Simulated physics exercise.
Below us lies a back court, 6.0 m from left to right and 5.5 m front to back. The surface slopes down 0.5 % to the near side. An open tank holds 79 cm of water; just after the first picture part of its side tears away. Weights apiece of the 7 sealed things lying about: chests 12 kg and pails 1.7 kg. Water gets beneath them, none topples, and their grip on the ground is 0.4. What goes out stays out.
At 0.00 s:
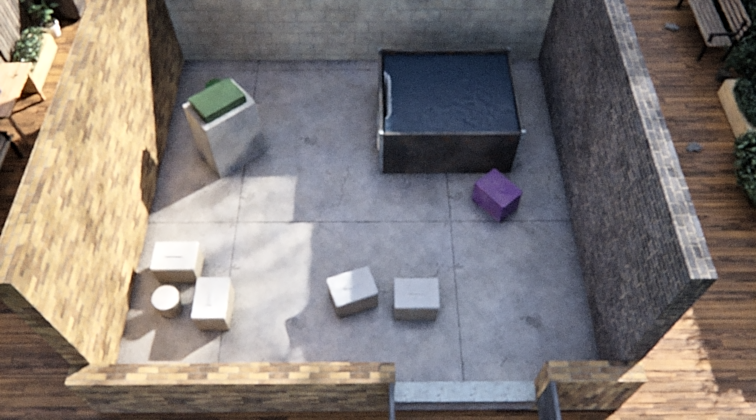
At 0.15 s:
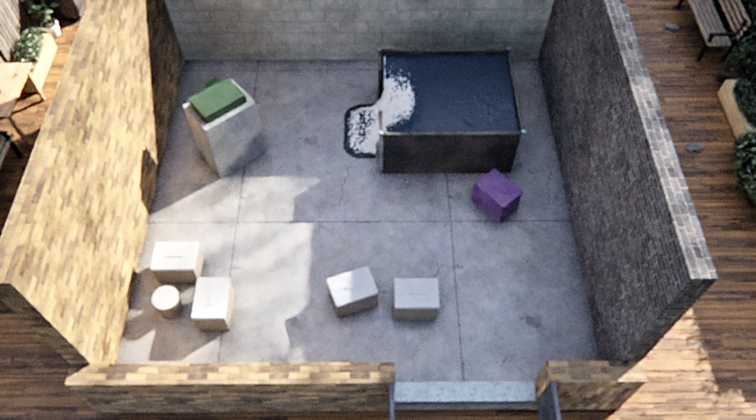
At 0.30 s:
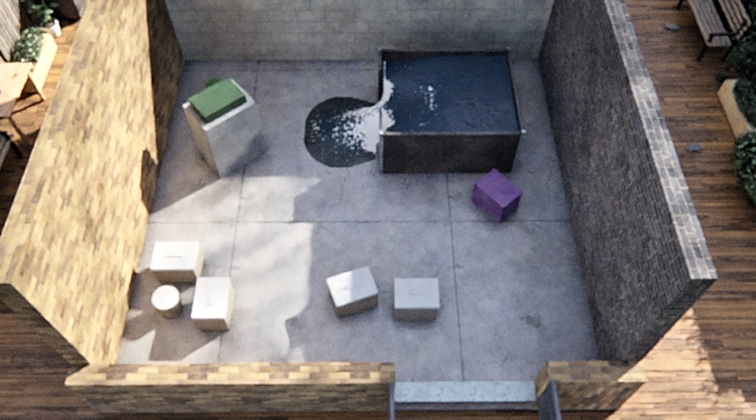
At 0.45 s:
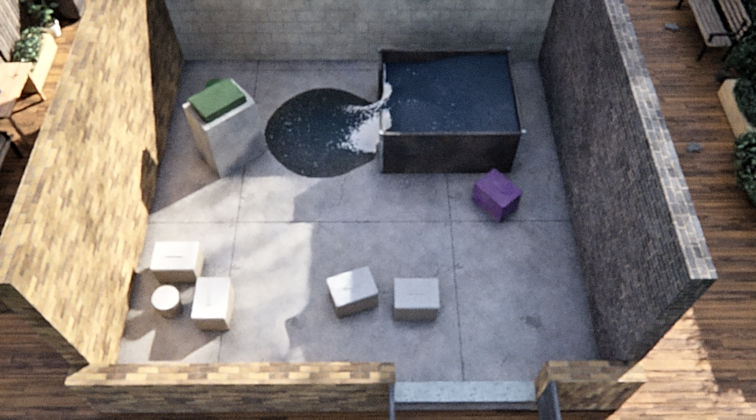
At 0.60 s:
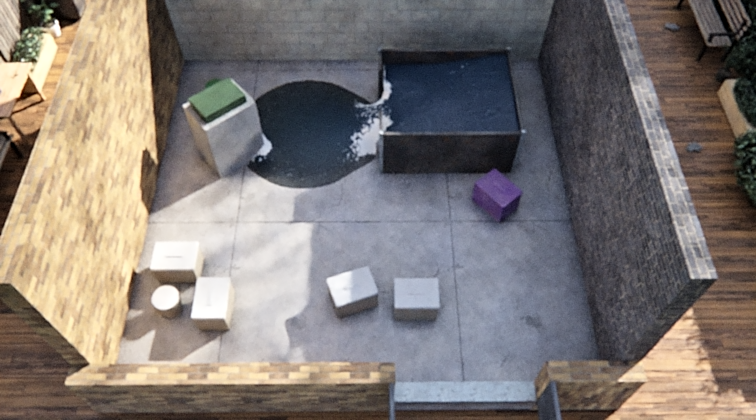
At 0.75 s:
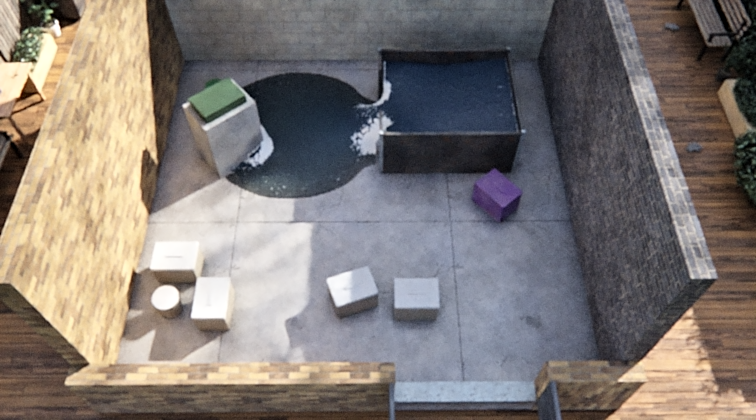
Water pouring from the left side of a dark open tank, spreading across a walled court and reaching a green-topped block.
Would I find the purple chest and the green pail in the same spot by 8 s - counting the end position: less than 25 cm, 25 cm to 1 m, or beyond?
Purple chest barely shifts, green pail travels far.
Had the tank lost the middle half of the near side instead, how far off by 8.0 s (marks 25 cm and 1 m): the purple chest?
Then the purple chest gets carried off.
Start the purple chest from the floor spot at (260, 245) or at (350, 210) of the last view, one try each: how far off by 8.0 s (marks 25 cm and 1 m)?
In turn: It travels far; it stays put.
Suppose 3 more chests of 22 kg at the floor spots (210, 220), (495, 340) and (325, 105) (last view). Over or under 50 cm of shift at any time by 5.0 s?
In turn: Over, under, past it.
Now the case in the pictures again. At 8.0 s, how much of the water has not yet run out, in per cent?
About 98 per cent.
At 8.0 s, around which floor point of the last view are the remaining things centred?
At about (479, 216).
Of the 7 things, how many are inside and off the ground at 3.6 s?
3 of them.
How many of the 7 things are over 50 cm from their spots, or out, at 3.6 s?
I count 3.
After 1.6 s the purple chest is near (499, 187), 0.0 m from its start, aground; the green pail is near (182, 44), 0.8 m from its start, afloat; 0 of 7 are out; 1 afloat.
After 3.6 s the purple chest is near (499, 187), 0.0 m from its start, aground; the green pail is near (222, 45), 0.7 m from its start, afloat; 0 of 7 are out; 3 afloat.
After 5.6 s the purple chest is near (499, 187), 0.0 m from its start, aground; the green pail is near (331, 50), 1.9 m from its start, afloat; 0 of 7 are out; 2 afloat.
After 8.0 s the purple chest is near (497, 183), 0.1 m from its start, afloat; the green pail is near (529, 56), 5.0 m from its start, afloat; 0 of 7 are out; 5 afloat.
